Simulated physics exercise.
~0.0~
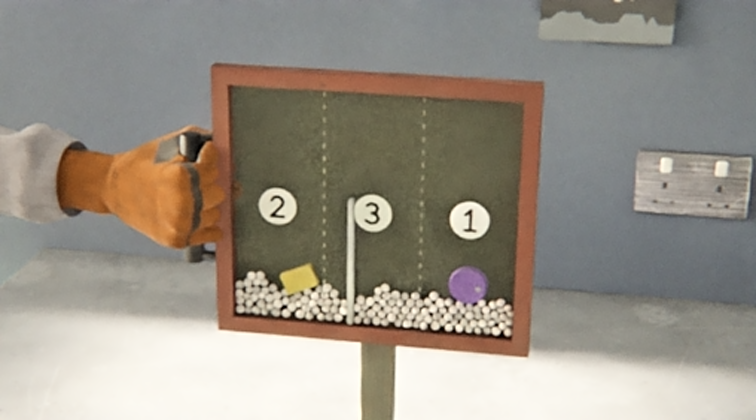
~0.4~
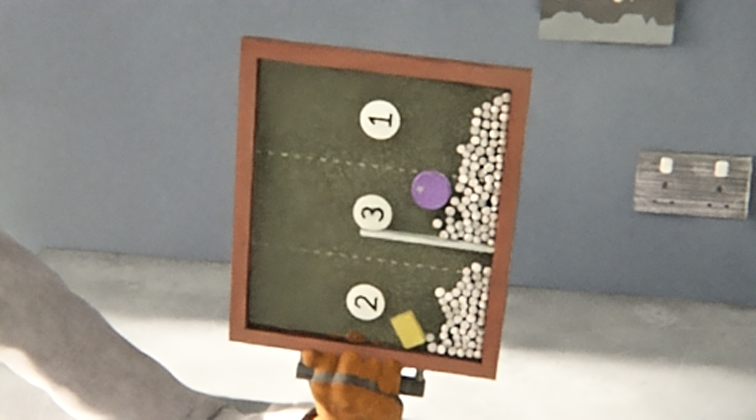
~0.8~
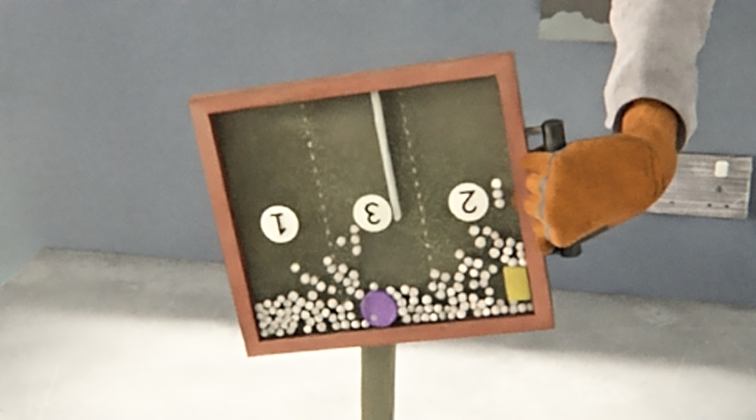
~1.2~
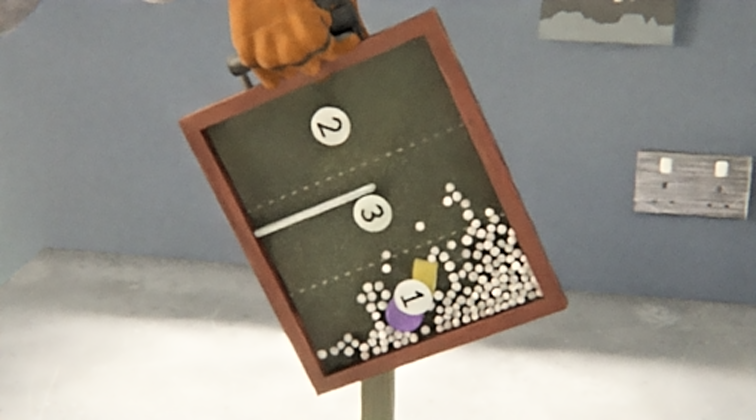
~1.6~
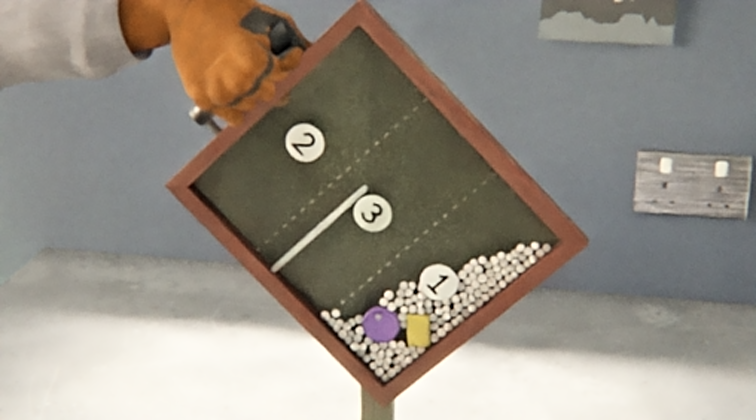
A gloved hand turns a framed case until the beads, disc and block settle low.
